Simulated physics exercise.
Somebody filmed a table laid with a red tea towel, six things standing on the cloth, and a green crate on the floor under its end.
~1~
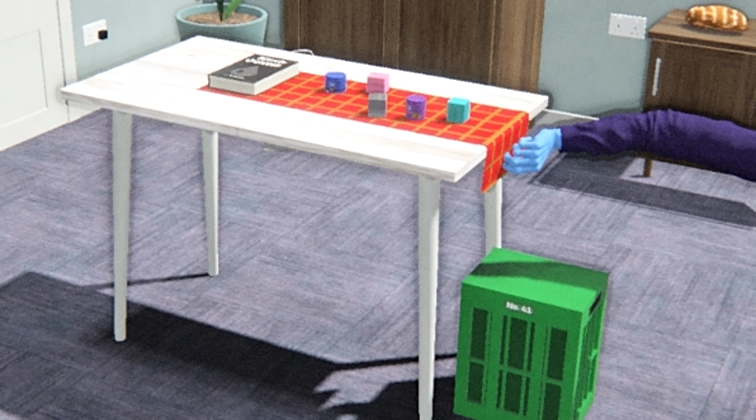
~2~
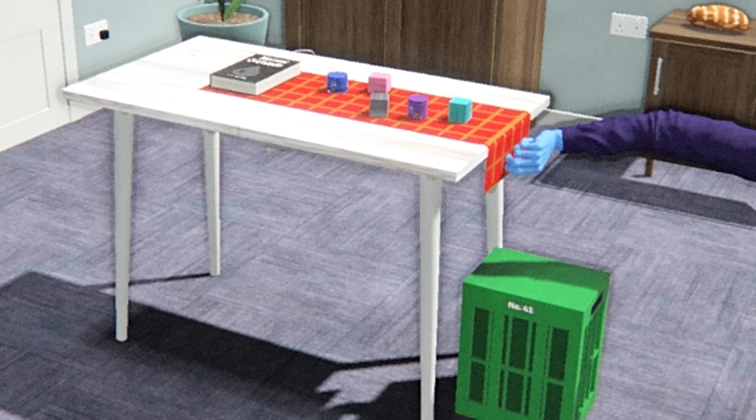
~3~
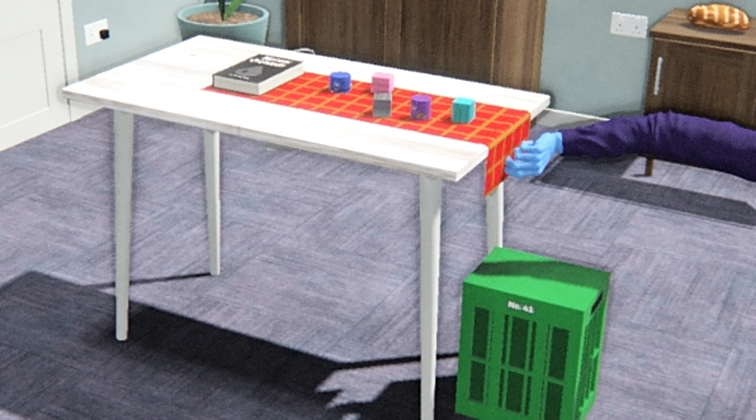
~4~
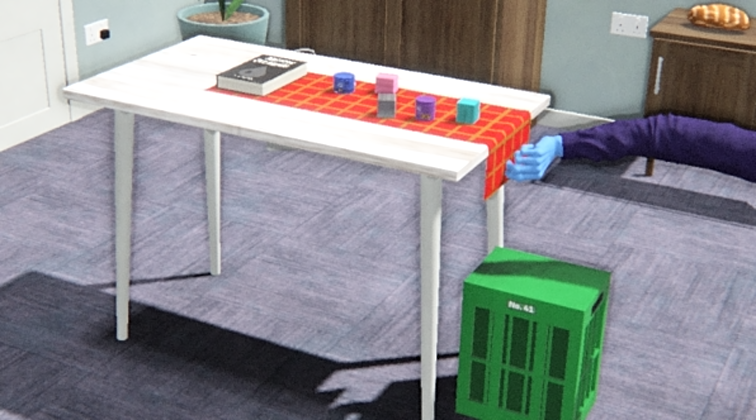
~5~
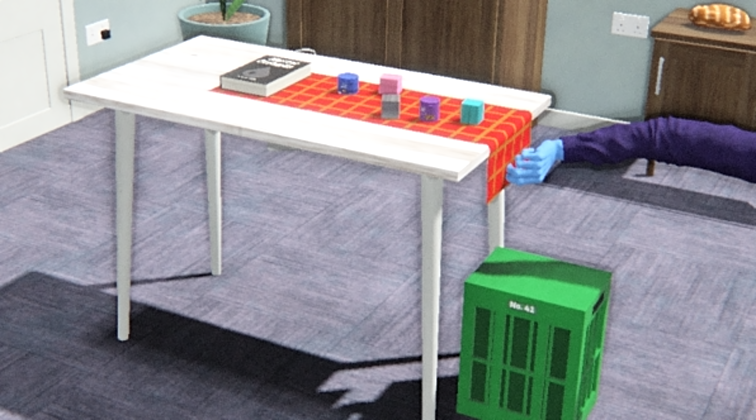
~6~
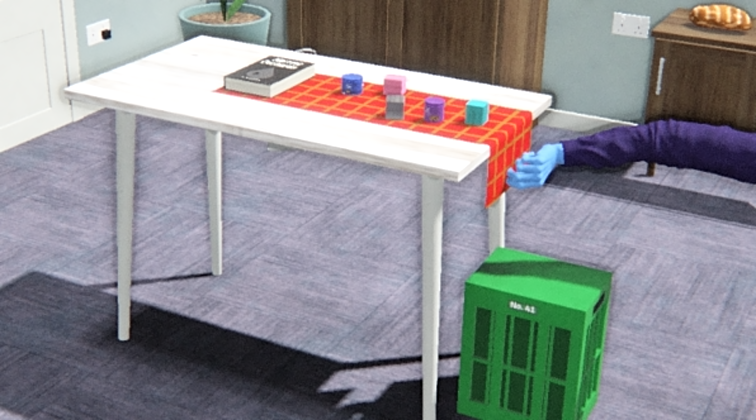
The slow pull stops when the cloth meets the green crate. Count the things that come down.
The count of fallen things is two.
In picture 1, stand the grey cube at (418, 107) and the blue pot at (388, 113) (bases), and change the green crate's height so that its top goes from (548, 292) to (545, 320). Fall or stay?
The grey cube goes over, the blue pot comes down.
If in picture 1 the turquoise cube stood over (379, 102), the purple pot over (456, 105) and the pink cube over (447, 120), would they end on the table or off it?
The turquoise cube keeps its place on top; the purple pot goes over; the pink cube falls.
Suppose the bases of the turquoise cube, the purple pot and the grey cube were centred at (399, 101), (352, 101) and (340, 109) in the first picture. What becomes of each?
The turquoise cube survives, the purple pot does not fall, the grey cube holds on.
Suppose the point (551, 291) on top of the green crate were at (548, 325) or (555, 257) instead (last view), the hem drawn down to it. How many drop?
In that case 3 and 1.
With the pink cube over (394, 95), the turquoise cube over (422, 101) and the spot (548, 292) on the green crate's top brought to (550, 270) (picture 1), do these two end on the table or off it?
The pink cube stays on, the turquoise cube keeps its place on top.
Soon after, hem near (507, 211); all still up.
After that, hem near (506, 243); turquoise cube gone.
And then, hem on the crate; turquoise cube and purple pot gone.
In the end, hem on the crate; turquoise cube and purple pot gone. It carries off two.
